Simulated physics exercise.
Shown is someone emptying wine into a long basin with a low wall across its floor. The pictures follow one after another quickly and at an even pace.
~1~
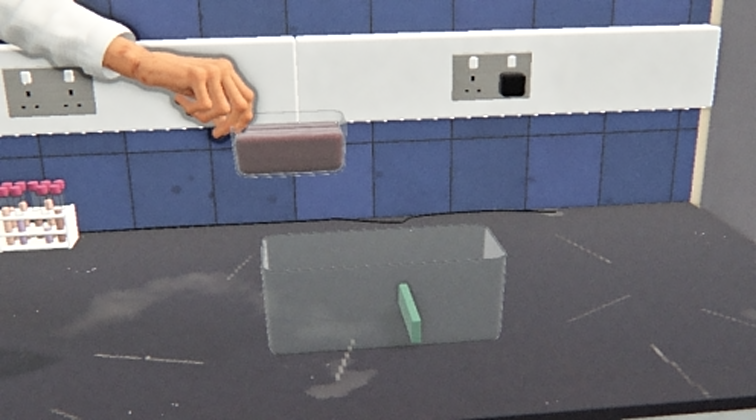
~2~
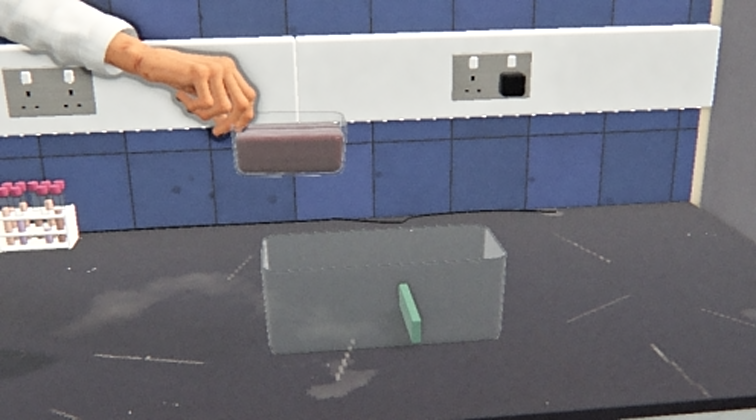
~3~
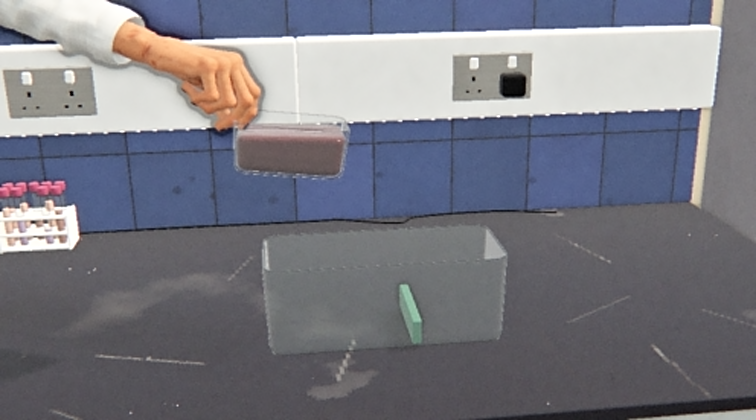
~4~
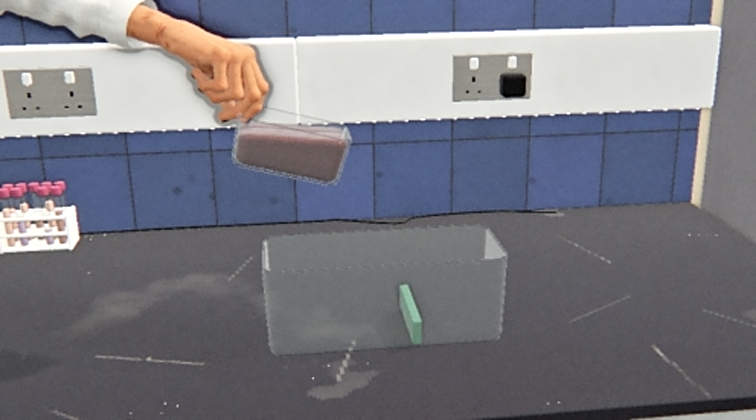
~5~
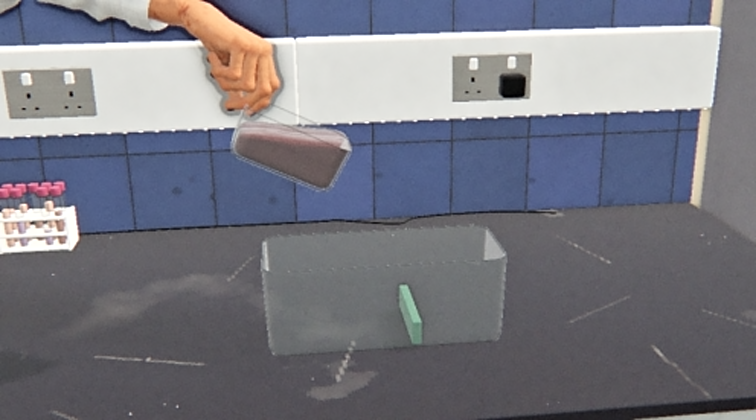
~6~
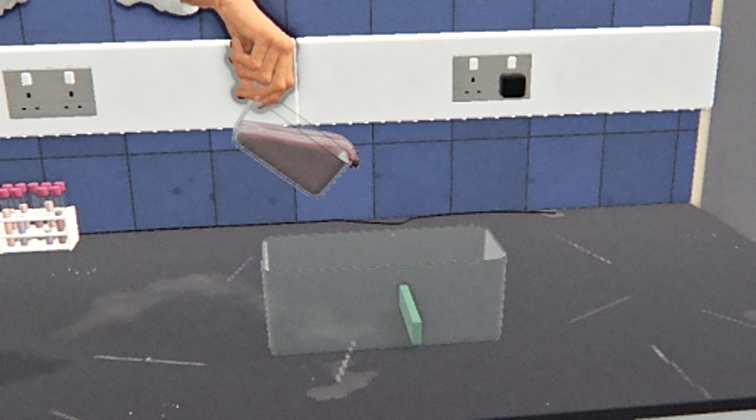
A hand held a small clear container of dark reddish wine above a long, see-through basin with a low green wall inside, then tilted it steadily to the right until wine reached over its edge.
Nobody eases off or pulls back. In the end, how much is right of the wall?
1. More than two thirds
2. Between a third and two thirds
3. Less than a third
Less than a third.
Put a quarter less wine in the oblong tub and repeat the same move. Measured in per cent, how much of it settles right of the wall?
Estimated share: Around 15 %.
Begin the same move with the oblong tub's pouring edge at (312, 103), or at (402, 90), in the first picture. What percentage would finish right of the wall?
Roughly 20 in a hundred the first time and 60 in a hundred the second.
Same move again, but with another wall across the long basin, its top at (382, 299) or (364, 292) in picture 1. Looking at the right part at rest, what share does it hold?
About 55 and 75 per cent.
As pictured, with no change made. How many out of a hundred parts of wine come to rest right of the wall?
Share approx. 20 %.
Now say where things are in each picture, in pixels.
Tilt 0°; pouring edge (343, 119); surface from (235, 132) to (341, 128); the long basin's rim runs from (263, 255) to (496, 241); the wall's top is at (409, 303), in the first frame.
Tilt 2°; pouring edge (344, 121); surface from (236, 131) to (342, 129), in the second frame.
Tilt 7°; pouring edge (346, 126); surface from (237, 130) to (343, 131), in the third frame.
Tilt 15°; pouring edge (348, 135); surface from (238, 129) to (346, 133), in the fourth frame.
Tilt 26°; pouring edge (348, 146); surface from (237, 129) to (349, 141); 1 per cent is over the edge, in the fifth frame.
Tilt 39°; pouring edge (346, 158); surface from (236, 126) to (335, 142); 9 per cent is over the edge, in the sixth frame.
A moment on, the oblong tub is tipped right over and 6 per cent is still to pour, 56 is left of the wall and 5 right of it.
Next, the oblong tub is tipped right over and 0 per cent is still to pour, 74 is left of the wall and 14 right of it.
Then the oblong tub is tipped right over and 0 per cent is still to pour, 72 is left of the wall and 20 right of it.
Later the oblong tub is tipped right over and 0 per cent is still to pour, 73 is left of the wall and 20 right of it.
Finally, 73 per cent lies left of the wall, 20 right of it and 7 outside.
